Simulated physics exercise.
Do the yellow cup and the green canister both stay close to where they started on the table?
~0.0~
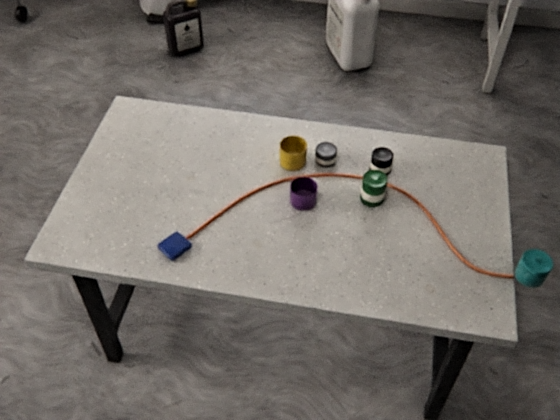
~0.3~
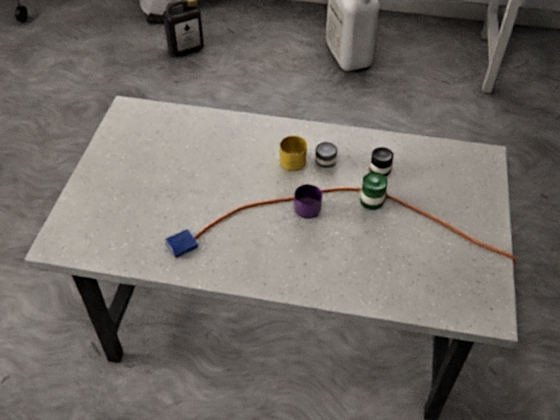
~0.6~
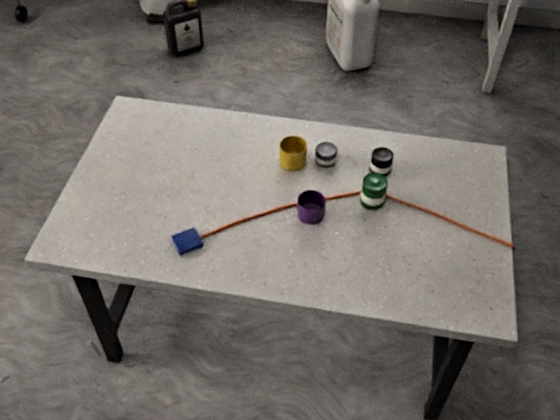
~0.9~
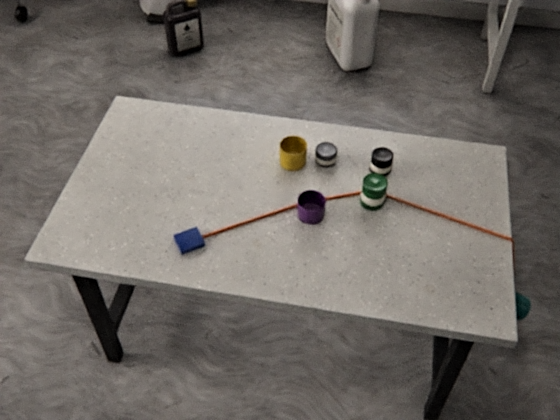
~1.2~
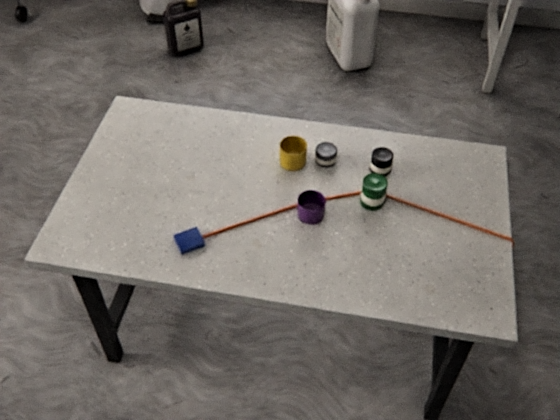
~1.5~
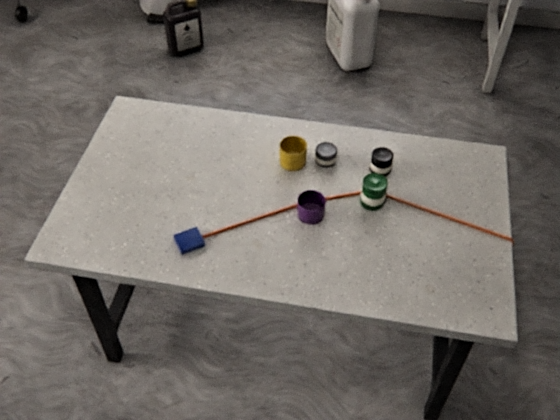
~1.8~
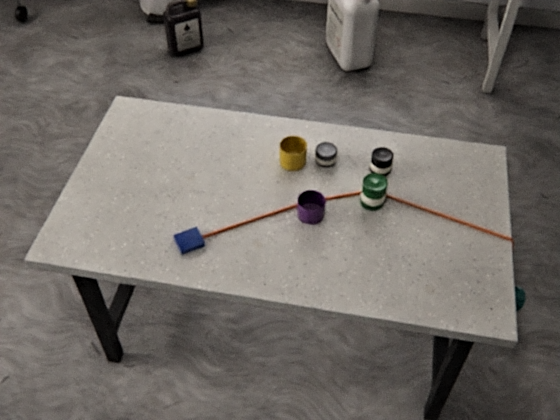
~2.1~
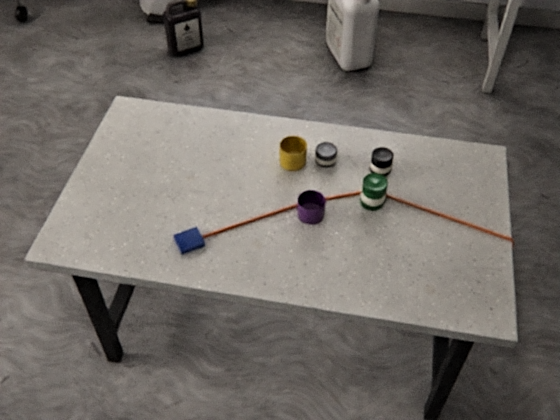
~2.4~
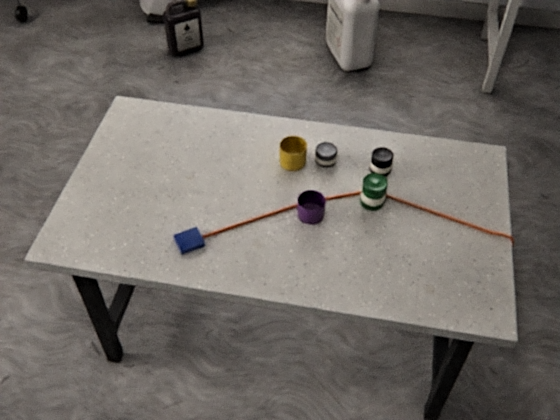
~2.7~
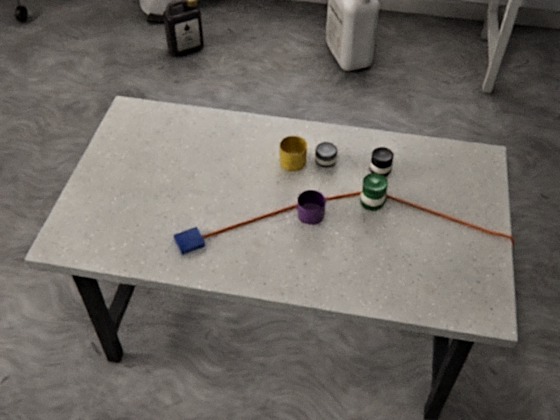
Yes, both stay on the table close to their starting places. The yellow cup barely shifts, and the green canister remains about where it was, with the cable bending at it.
